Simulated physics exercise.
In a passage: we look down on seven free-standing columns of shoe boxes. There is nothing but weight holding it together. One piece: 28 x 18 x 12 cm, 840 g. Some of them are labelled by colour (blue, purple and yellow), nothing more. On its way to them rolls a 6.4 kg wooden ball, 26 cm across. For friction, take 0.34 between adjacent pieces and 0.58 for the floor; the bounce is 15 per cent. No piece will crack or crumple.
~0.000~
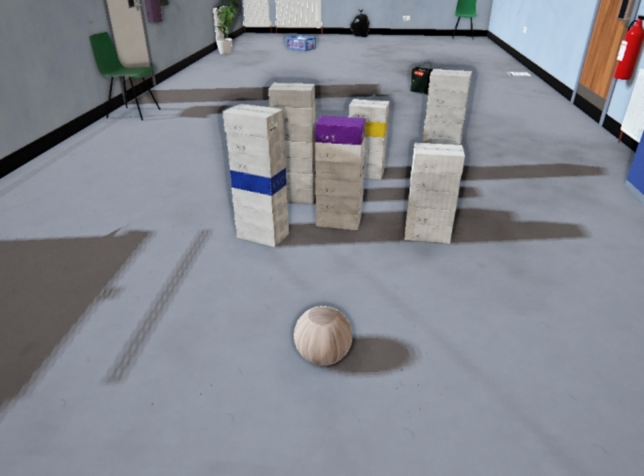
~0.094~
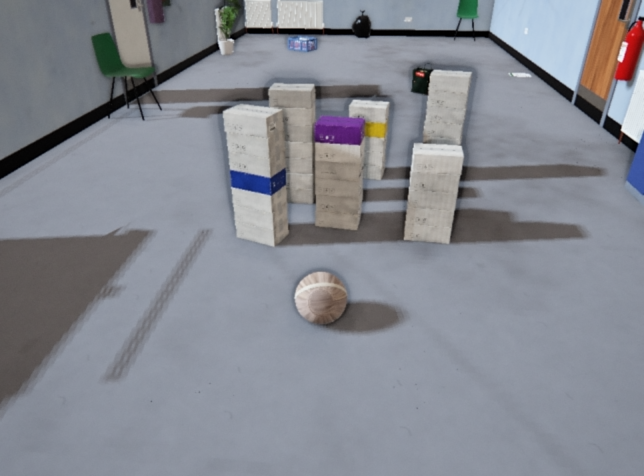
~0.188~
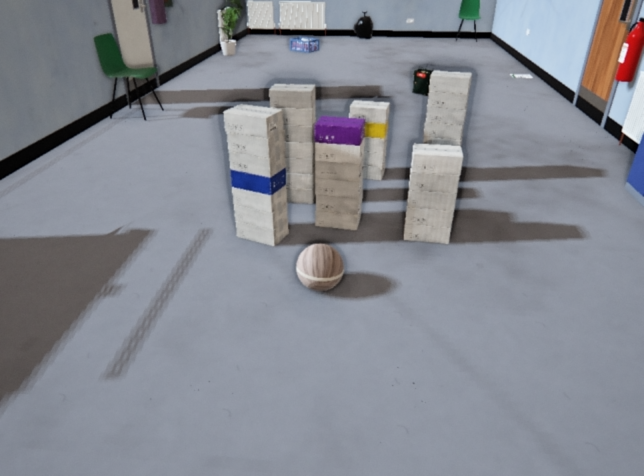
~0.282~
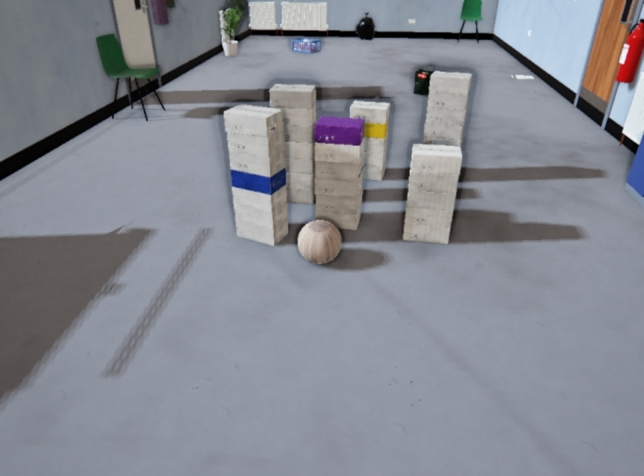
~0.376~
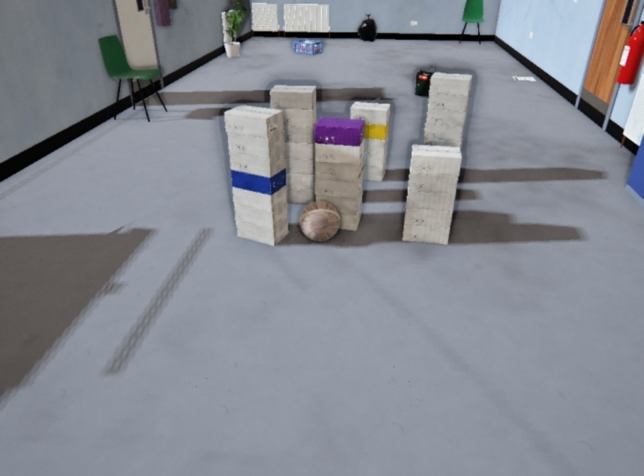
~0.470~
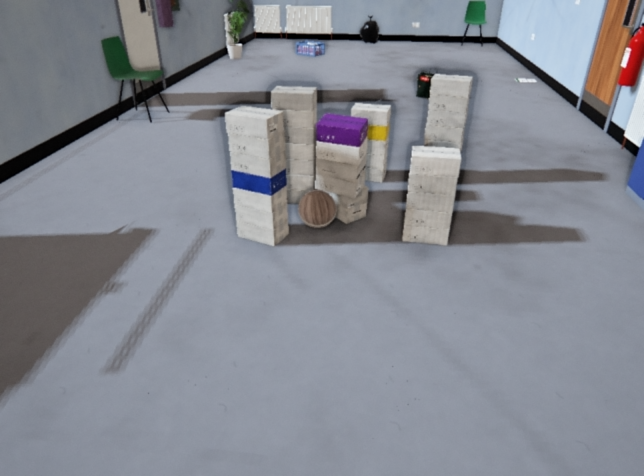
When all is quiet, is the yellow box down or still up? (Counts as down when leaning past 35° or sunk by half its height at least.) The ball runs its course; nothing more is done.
In the end, it is not down.
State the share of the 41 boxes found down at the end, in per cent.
About 25 per cent.
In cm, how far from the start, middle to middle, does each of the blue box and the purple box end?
Estimate: Blue near 0 cm, purple near 80 cm.
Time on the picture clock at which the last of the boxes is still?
Roughly 3.0 seconds.
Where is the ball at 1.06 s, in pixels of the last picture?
It should be near pixel (321, 180).
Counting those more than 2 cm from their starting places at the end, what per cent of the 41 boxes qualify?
Share: 30 in a hundred.
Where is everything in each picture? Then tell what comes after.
In the first frame (each place is the centre of the face we see best; the camera moves round a little), ball (323, 336) 1.09 m from contact, 2.8 m/s; yellow box (366, 129); purple box (338, 135); blue box (251, 183); all as stacked.
The second frame shows ball (321, 298) 83 cm from contact, 2.8 m/s; yellow box (367, 130).
The third frame shows ball (320, 267) 57 cm from contact, 2.8 m/s; yellow box (367, 130).
The fourth frame shows ball (320, 242) 30 cm from contact, 2.8 m/s; yellow box (367, 130).
The fifth frame shows ball (320, 221) 39 mm from contact, 2.8 m/s; yellow box (368, 131).
The sixth frame shows ball (317, 209) after contact, 1.8 m/s; yellow box (368, 133); purple box (338, 136) tilted 7°; blue box (251, 183); steepest lean 7°, the box at (335, 186); 6 have shifted.
By 0.66 s, ball still moving; 4 of the 41 boxes down; yellow box unmoved; purple box tilted 43°, 10 cm lower.
By 1.06 s, ball still moving; 4 of the 41 boxes down; yellow box unmoved; purple box on its side.
By 1.88 s, ball still moving; 10 of the 41 boxes down; yellow box unmoved; purple box upside down.
When it is over (3.4 s), ball at rest; 10 of the 41 boxes down; yellow box unmoved; purple box upside down; blue box unmoved. In pixels of the last frame, middles, yellow box near (371, 129), purple box near (360, 259).
